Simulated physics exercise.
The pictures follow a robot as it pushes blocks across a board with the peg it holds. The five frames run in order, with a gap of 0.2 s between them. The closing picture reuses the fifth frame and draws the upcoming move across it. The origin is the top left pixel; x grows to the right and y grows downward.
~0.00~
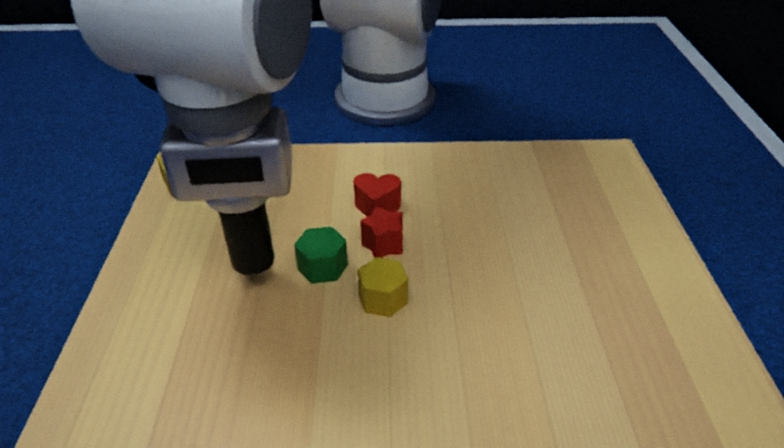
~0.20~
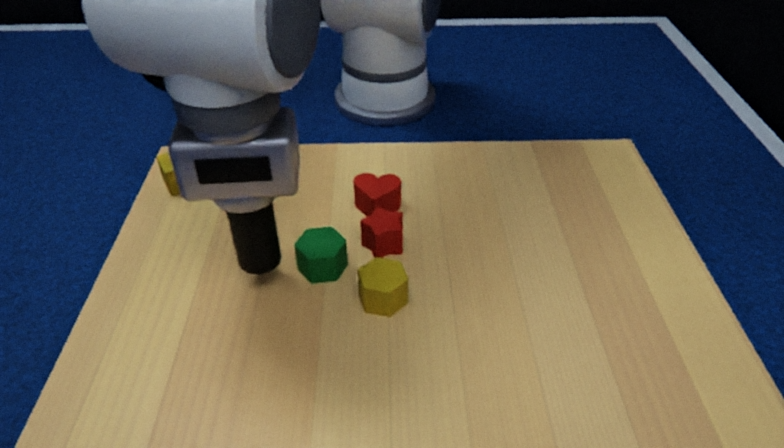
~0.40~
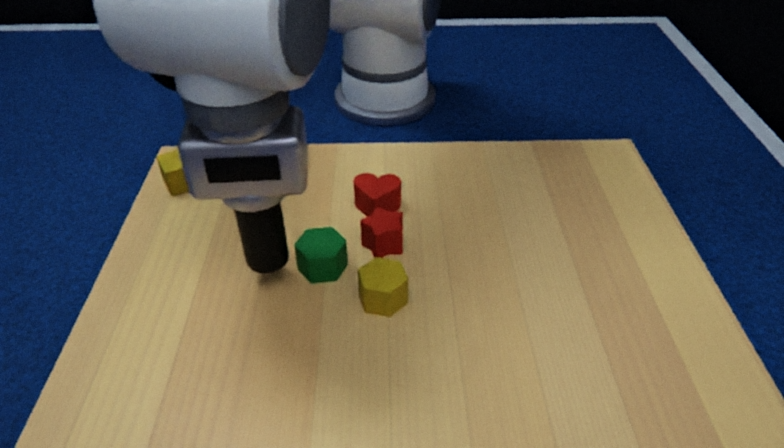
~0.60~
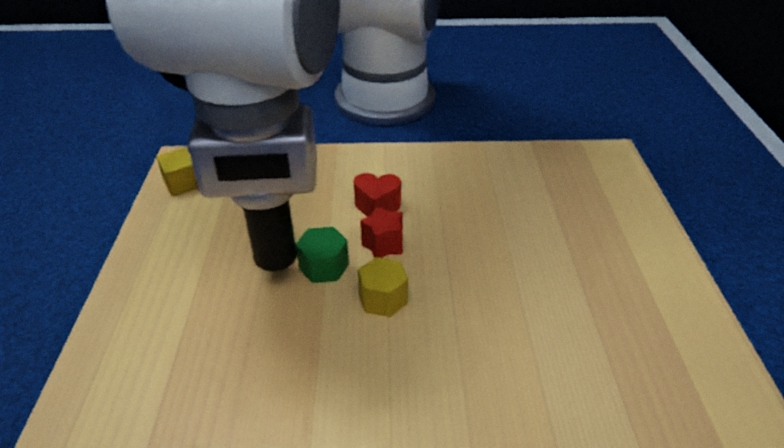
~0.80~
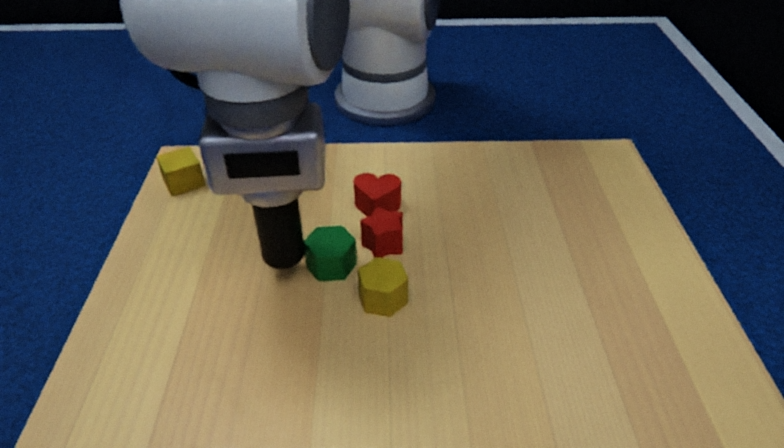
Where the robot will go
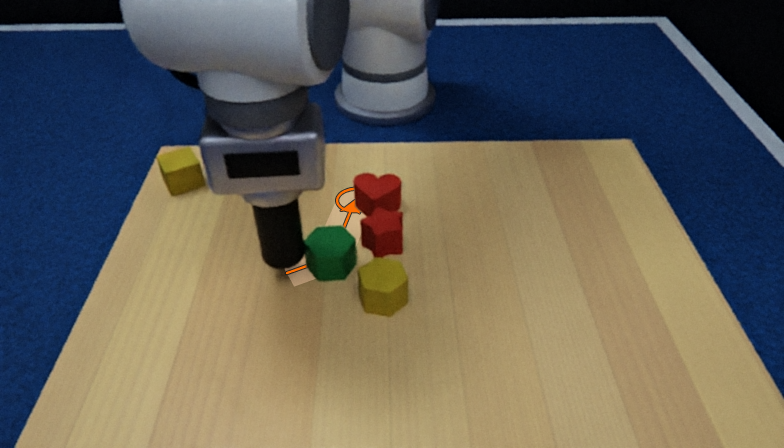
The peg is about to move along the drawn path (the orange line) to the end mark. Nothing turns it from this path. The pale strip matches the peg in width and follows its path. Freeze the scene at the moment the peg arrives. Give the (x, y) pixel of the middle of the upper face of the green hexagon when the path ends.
I'd guess (372, 233).
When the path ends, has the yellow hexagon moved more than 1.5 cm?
Short answer: No.
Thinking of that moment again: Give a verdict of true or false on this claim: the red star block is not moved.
That statement is not accurate.
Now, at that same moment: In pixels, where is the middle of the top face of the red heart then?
At (391, 172).
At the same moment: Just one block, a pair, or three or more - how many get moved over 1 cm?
The way I see it, the answer is three or more.
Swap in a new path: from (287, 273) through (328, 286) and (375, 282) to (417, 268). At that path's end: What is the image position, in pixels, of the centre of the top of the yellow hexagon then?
I think it will end close to (428, 275).
The line goes from (287, 273) through (328, 255) and (344, 226) to (355, 200).
The first path, step by step. One third of the way, peg (327, 237); green hexagon (368, 234), turned 45° clockwise; red star block (400, 216), turned 10° anticlockwise.
Two thirds of the way, peg (344, 208); green hexagon (372, 233), turned 55° clockwise; red star block (405, 215).
At the end, peg (354, 183); green hexagon (372, 233), turned 55° clockwise; red heart (391, 172), turned 45° clockwise; yellow hexagon unmoved; red star block (405, 215).
